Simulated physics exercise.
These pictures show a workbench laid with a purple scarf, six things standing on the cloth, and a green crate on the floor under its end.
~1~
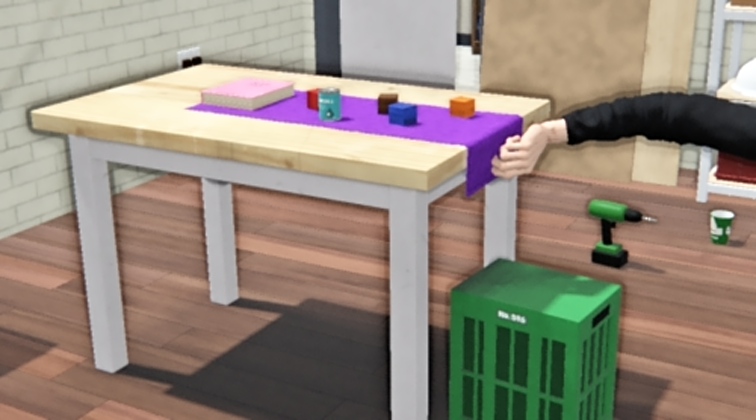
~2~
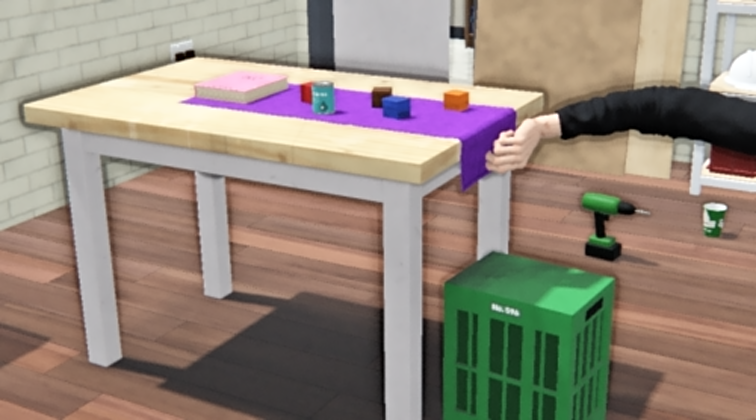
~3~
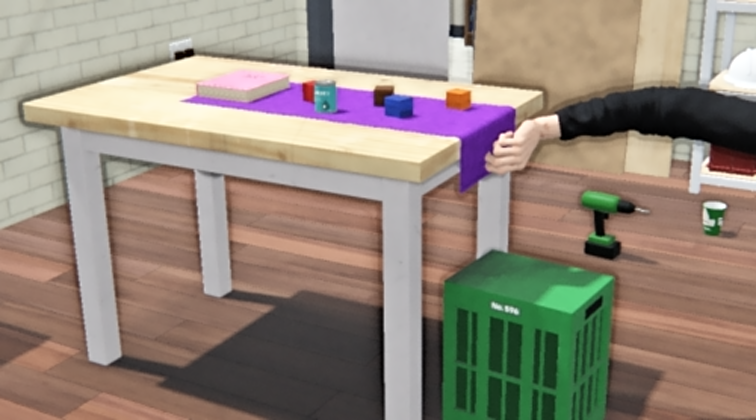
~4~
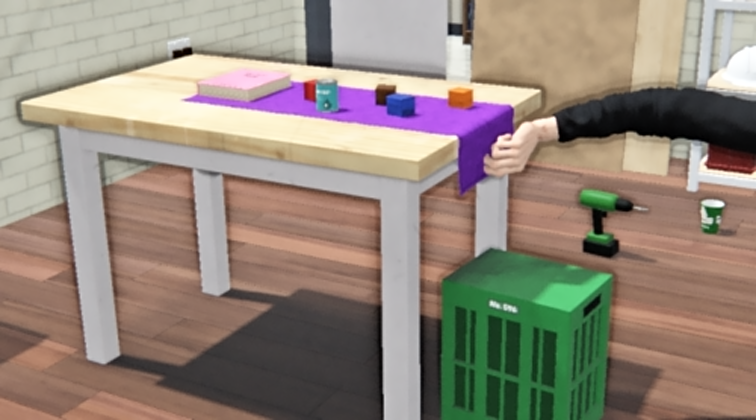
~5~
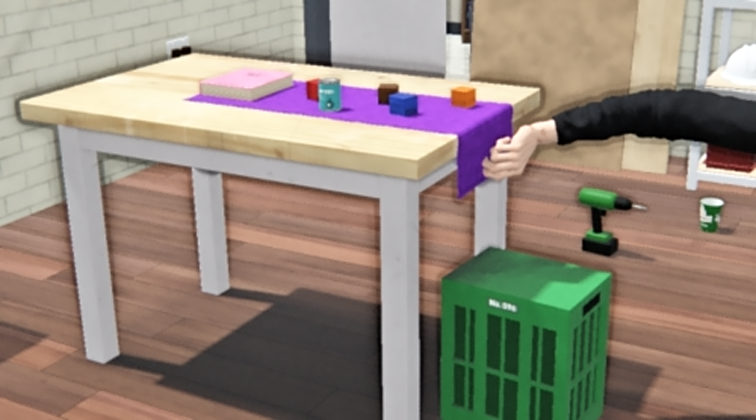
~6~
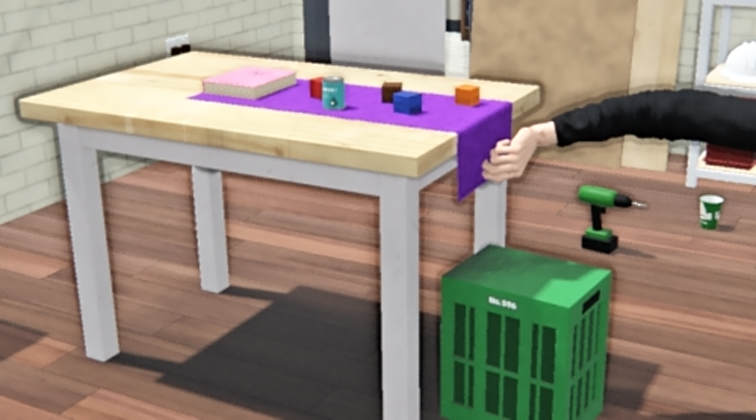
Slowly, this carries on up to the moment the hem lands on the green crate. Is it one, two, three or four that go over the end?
It is two.
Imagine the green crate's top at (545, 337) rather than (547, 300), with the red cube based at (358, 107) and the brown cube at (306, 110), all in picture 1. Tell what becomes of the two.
The red cube holds on; the brown cube stays on.
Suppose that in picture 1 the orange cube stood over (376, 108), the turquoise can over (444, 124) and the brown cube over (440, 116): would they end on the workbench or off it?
Result - orange cube retained; turquoise can lost; brown cube lost.
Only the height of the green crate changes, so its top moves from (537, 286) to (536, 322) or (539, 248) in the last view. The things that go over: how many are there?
3 and 1.
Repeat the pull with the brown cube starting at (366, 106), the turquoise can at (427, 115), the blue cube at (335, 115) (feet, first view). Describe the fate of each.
The brown cube survives; the turquoise can comes down; the blue cube remains up.
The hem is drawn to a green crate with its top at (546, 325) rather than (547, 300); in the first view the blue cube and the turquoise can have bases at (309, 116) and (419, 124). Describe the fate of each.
Note: Blue cube kept on top; turquoise can lost.
Early on, hem near (486, 228); orange cube gone.
Midway, hem on the crate; orange cube and blue cube gone.
Finally, hem on the crate; orange cube and blue cube gone. The answer is two.
